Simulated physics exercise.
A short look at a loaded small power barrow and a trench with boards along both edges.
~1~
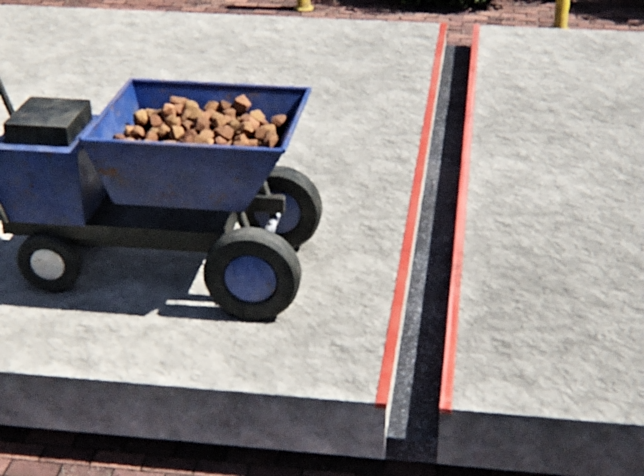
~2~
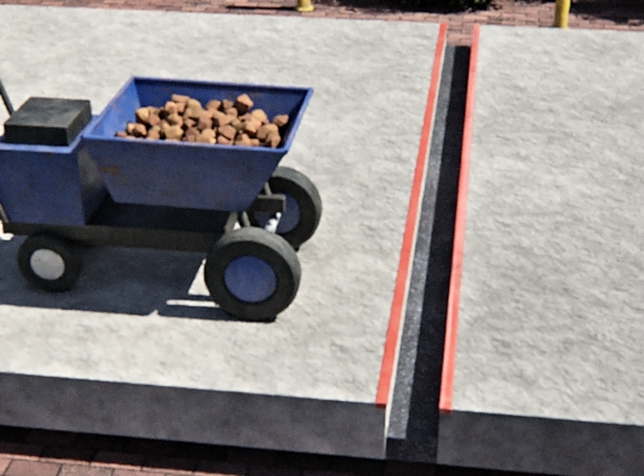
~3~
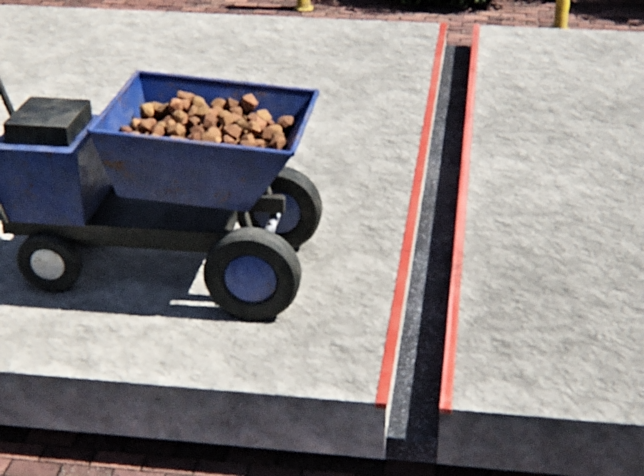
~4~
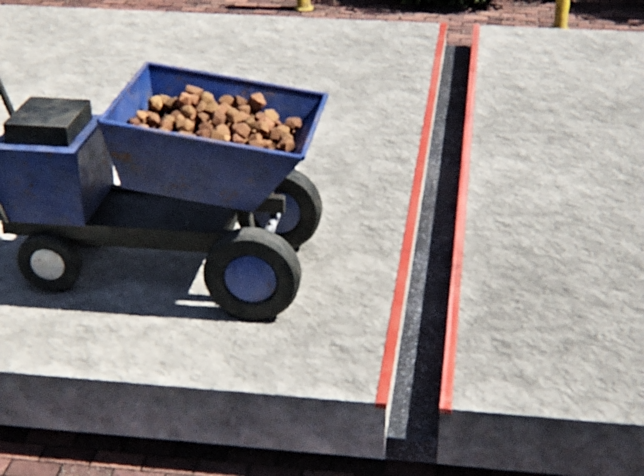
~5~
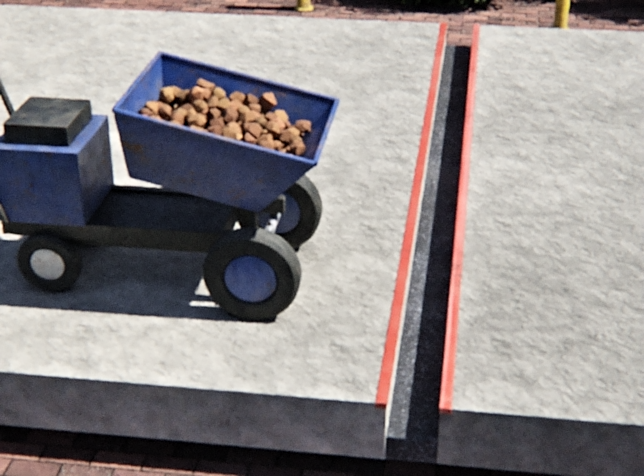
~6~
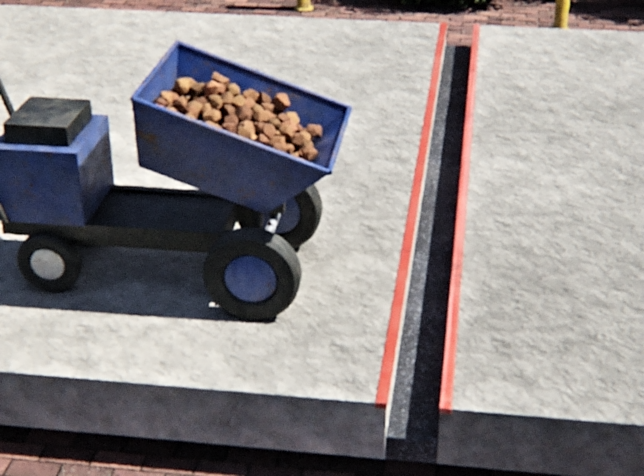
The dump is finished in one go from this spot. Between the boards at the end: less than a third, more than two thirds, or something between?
In the trench: From one third to two thirds.
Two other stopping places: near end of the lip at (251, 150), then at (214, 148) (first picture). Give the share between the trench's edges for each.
Near 50 % and 30 %.
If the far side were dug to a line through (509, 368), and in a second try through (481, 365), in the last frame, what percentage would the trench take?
In turn 100 and 80 in a hundred.
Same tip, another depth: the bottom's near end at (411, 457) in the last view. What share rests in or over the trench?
Close to 70 per cent.
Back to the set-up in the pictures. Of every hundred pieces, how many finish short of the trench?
About 0 per cent.
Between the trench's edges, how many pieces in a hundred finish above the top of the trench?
Near 35 %.
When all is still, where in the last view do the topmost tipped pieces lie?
At about (441, 268).
Soon, skip tipped steeply; all in the skip.
A while on, skip tipped right over; most in the skip; a small part in or heaped over the trench; a small part beyond it; a stray few falling.
Towards the end, skip tipped right over; about a quarter in the skip; a stray few short of the trench; about half in or heaped over the trench; about a quarter beyond it.
Finally, skip tipped right over; a small part in the skip; a stray few short of the trench; about two thirds in or heaped over the trench; about a quarter beyond it.
